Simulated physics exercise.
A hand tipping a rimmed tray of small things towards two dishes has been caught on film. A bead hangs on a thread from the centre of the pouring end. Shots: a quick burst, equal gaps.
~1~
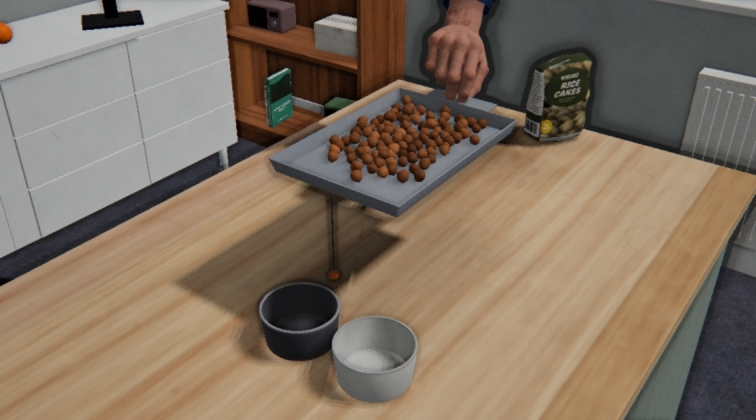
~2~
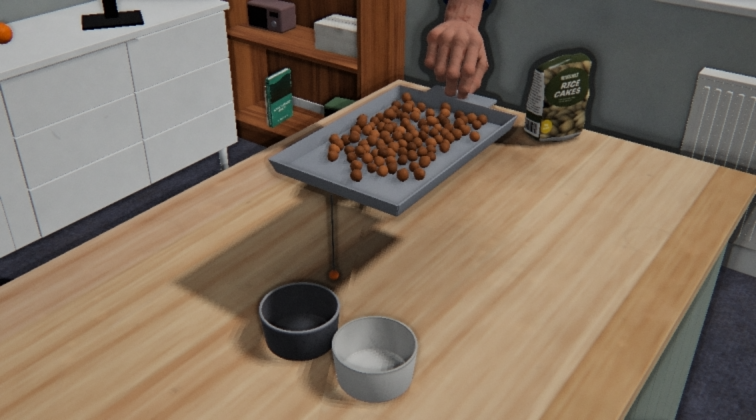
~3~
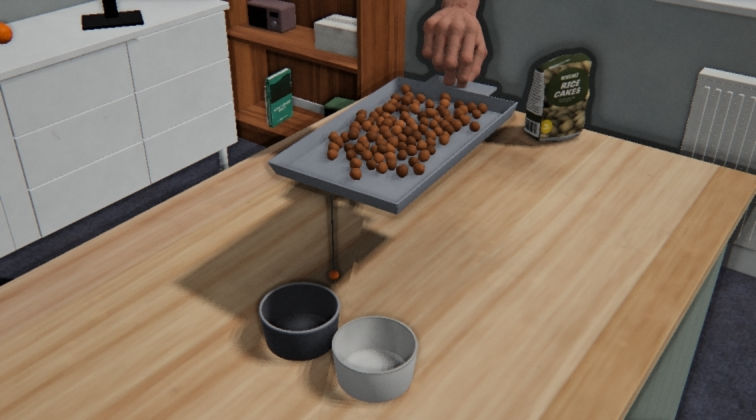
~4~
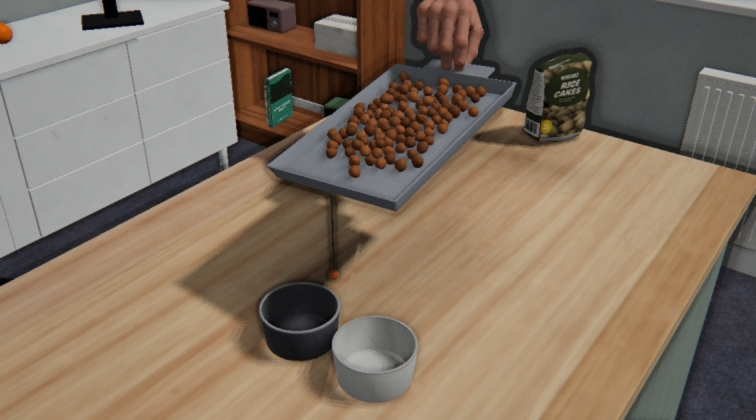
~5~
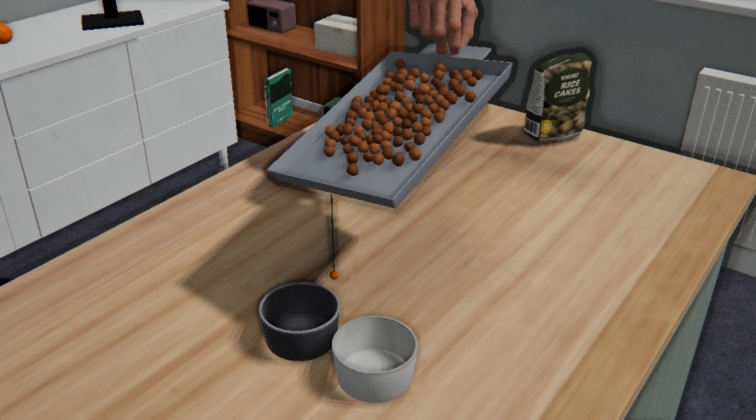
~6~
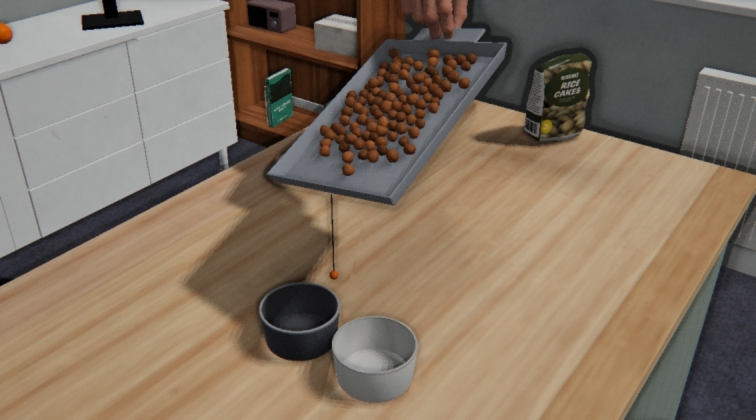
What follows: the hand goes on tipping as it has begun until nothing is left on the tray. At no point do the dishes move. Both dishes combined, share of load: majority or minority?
Compared with the spill, the catch will be smaller.
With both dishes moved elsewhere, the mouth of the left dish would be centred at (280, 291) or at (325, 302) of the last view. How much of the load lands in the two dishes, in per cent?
About 40 per cent, then about 10 per cent.
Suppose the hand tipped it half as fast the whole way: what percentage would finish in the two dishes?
I'd put it near 10 per cent.
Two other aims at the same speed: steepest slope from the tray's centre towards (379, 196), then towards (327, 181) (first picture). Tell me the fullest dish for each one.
For the first slope the righthand dish, for the second the lefthand dish.
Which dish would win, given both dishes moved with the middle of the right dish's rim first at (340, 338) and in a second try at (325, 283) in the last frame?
Place 1: The one on the left side; place 2: The one on the left side.
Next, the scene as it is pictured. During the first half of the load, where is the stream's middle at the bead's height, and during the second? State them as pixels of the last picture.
About (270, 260) to begin with, then about (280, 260).
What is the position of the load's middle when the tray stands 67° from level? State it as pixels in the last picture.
In the last view, the load is centred close to (312, 144).
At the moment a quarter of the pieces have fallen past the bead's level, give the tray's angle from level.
It has tipped about 95 degrees.
Soon after the last picture, tray tipped steeply; nearly all on the tray; a stray few in the left dish; a stray few outside both; a stray few in the air.
A little later, tray tipped past a quarter turn; a small part on the tray; a small part in the left dish; about half outside both; about a quarter in the air.
Later still, tray tipped past a quarter turn; about a quarter in the left dish; most outside both.
At rest, tray tipped past a quarter turn; none in the right dish; about a quarter in the left dish; most outside both.
